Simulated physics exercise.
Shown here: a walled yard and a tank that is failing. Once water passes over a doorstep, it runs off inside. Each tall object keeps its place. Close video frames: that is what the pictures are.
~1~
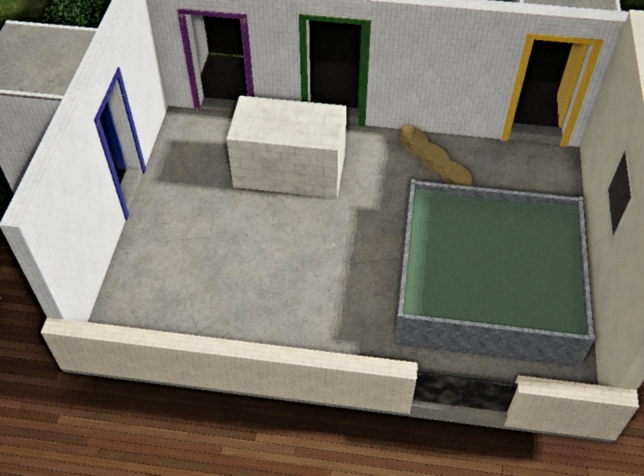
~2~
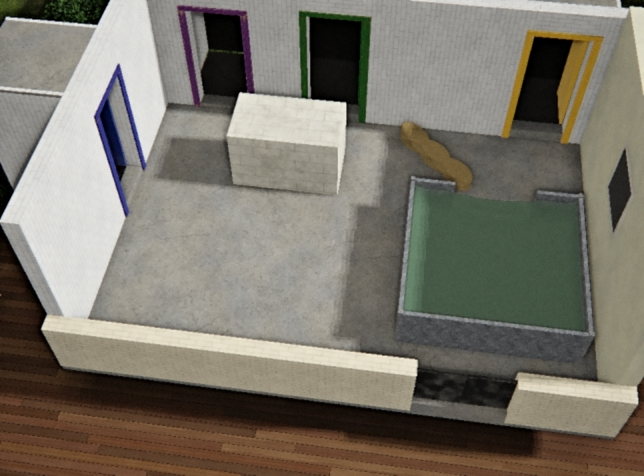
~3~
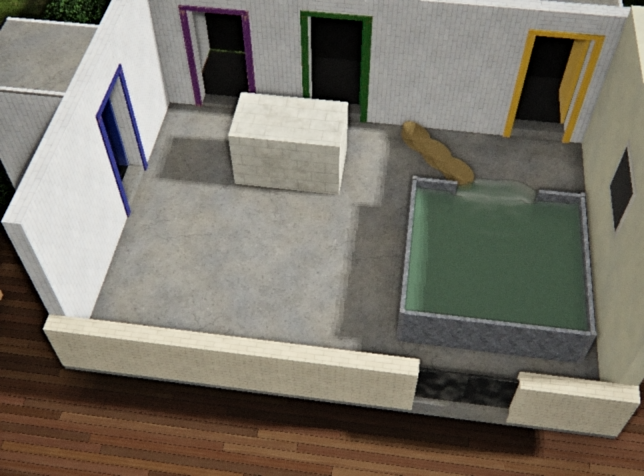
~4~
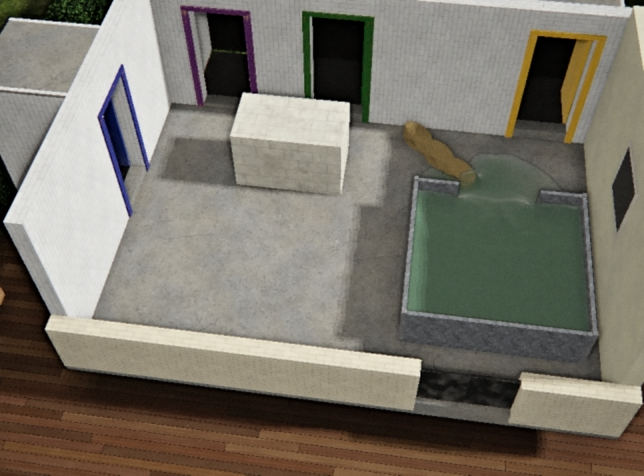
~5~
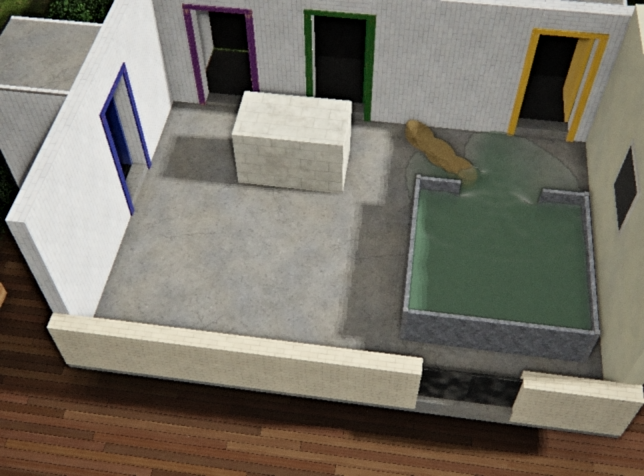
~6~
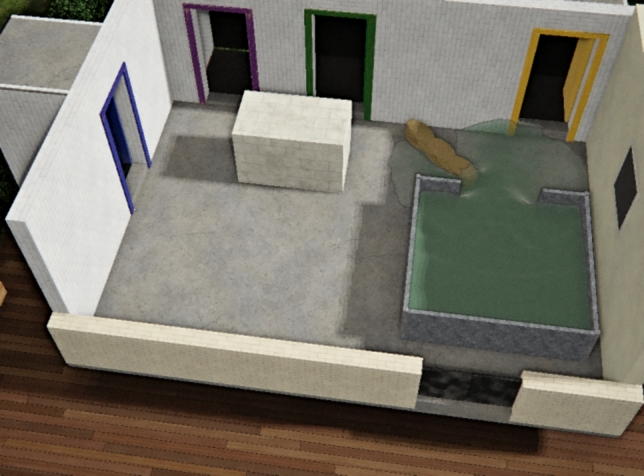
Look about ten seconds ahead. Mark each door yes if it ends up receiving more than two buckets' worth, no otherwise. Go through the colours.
Blue door - no, green door - no, yellow door - yes, purple door - no.
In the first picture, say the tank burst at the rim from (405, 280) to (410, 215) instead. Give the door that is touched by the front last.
It would be the yellow one.
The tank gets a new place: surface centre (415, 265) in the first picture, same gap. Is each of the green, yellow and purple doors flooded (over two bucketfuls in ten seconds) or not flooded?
My answer is that the green door ends up above, the yellow door ends up beneath and the purple door ends up above.
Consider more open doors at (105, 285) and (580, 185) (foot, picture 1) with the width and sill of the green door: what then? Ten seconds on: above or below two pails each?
First: Remains below. Second: Gets beyond it.
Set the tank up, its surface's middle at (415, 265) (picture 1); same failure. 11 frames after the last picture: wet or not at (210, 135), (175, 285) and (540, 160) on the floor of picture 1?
Soaked, parched, soaked.
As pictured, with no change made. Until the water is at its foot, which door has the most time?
Result: The blue one.
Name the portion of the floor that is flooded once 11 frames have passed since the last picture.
30 %, roughly.
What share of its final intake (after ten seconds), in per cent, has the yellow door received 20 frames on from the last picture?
About 60 %.
A moment on, water covers 25 % of the floor; the blue door not reached, the green door wet at the sill, nothing in, the yellow door over two buckets in, the purple door not reached.
Next, water covers 30 % of the floor; the blue door not reached, the green door wet at the sill, nothing in, the yellow door far over two buckets in, the purple door not reached.
Then, water covers 45 % of the floor; the blue door not reached, the green door under two buckets in, the yellow door far over two buckets in, the purple door wet at the sill, nothing in.
Later, water covers 75 % of the floor; the blue door wet at the sill, nothing in, the green door under two buckets in, the yellow door far over two buckets in, the purple door wet at the sill, nothing in.
In the end, water covers 95 % of the floor; the blue door wet at the sill, nothing in, the green door under two buckets in, the yellow door far over two buckets in, the purple door under two buckets in.
